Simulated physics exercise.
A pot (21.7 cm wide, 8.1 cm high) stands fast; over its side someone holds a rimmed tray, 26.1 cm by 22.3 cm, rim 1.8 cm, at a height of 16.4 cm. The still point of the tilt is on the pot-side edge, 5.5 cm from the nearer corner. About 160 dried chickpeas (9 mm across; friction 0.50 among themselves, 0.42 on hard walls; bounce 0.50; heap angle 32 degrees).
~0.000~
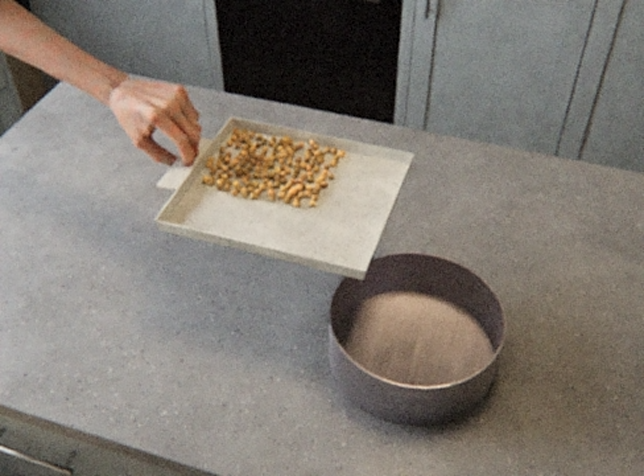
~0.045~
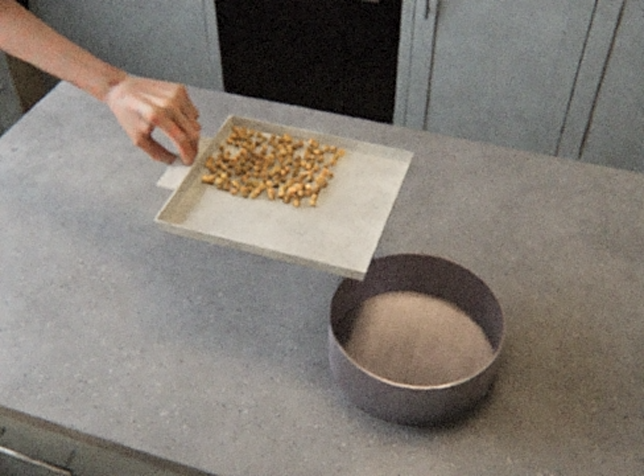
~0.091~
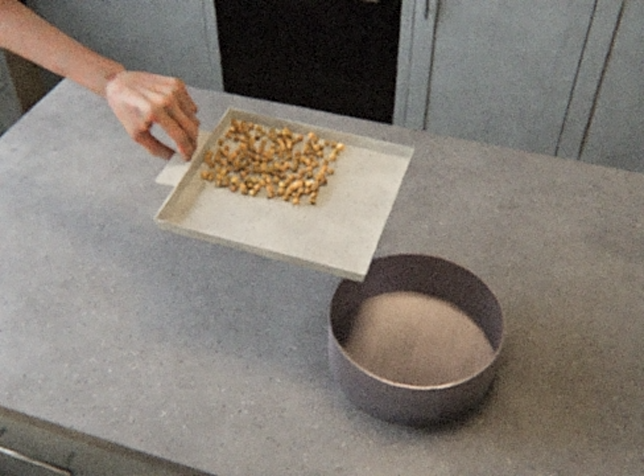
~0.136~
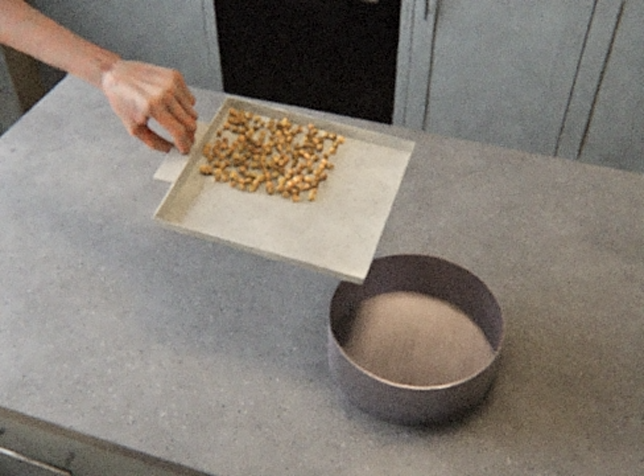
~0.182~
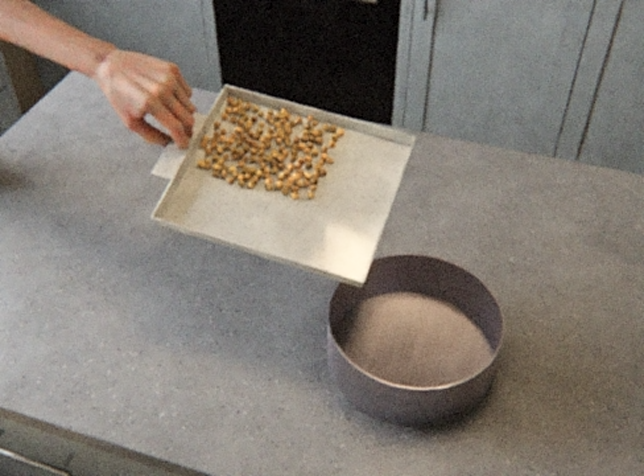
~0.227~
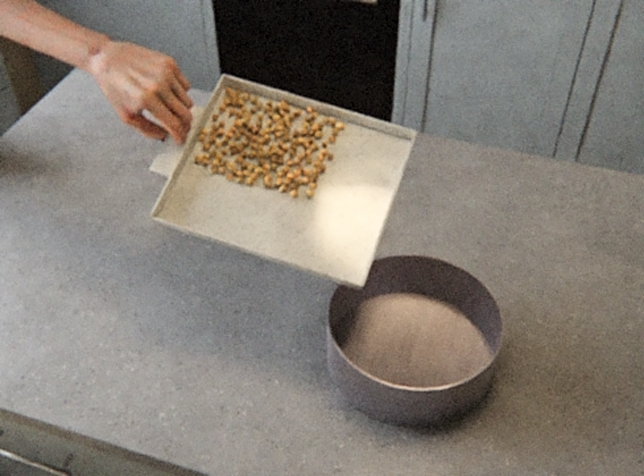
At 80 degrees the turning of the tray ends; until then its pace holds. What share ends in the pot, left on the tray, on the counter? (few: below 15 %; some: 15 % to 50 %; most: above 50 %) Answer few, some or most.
Pot some, tray some, counter some.
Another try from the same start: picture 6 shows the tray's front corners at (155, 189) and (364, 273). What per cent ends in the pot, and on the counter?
Pot 15, counter 10.
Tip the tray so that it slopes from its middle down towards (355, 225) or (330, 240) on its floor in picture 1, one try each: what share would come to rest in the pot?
Some 55 and 70 per cent.
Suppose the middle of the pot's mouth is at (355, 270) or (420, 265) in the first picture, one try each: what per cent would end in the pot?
About 20 and 0 per cent.
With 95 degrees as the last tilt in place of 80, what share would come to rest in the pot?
In that case some 40 per cent.
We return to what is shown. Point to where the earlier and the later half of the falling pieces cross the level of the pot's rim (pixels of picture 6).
At about (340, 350), then at (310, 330).
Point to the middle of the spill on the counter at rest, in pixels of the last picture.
Near (298, 421).
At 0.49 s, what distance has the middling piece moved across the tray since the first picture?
Roughly 7 cm.
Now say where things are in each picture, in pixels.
The first frame shows tray tilt 0 degrees, front corners at (158, 219) and (364, 269); middle of the pieces at (271, 164); pot at (417, 314).
The second frame shows tray tilt 1 degrees, front corners at (157, 219) and (363, 270); middle of the pieces at (271, 163).
The third frame shows tray tilt 4 degrees, front corners at (157, 218) and (363, 272), lowest corner right front; middle of the pieces at (271, 158).
The fourth frame shows tray tilt 9 degrees, front corners at (156, 217) and (363, 276), lowest corner right front; middle of the pieces at (270, 151).
The fifth frame shows tray tilt 14 degrees, front corners at (154, 216) and (362, 279), lowest corner right front; middle of the pieces at (268, 145).
The sixth frame shows tray tilt 19 degrees, front corners at (153, 215) and (361, 283), lowest corner right front; middle of the pieces at (268, 139); pot at (415, 316). The tray's pace is about 115 degrees a second.
After 0.49 s, tilt 49 degrees; the tray holds 100 %, the pot 0 %.
After 0.67 s, tilt 70 degrees; the tray holds 95 %, the pot 0 %.
After 0.97 s, tilt 80 degrees; the tray holds 50 %, the pot 25 %.
In the end, at 2.0 s, pot 30 %, tray 40 %, counter 30 %.
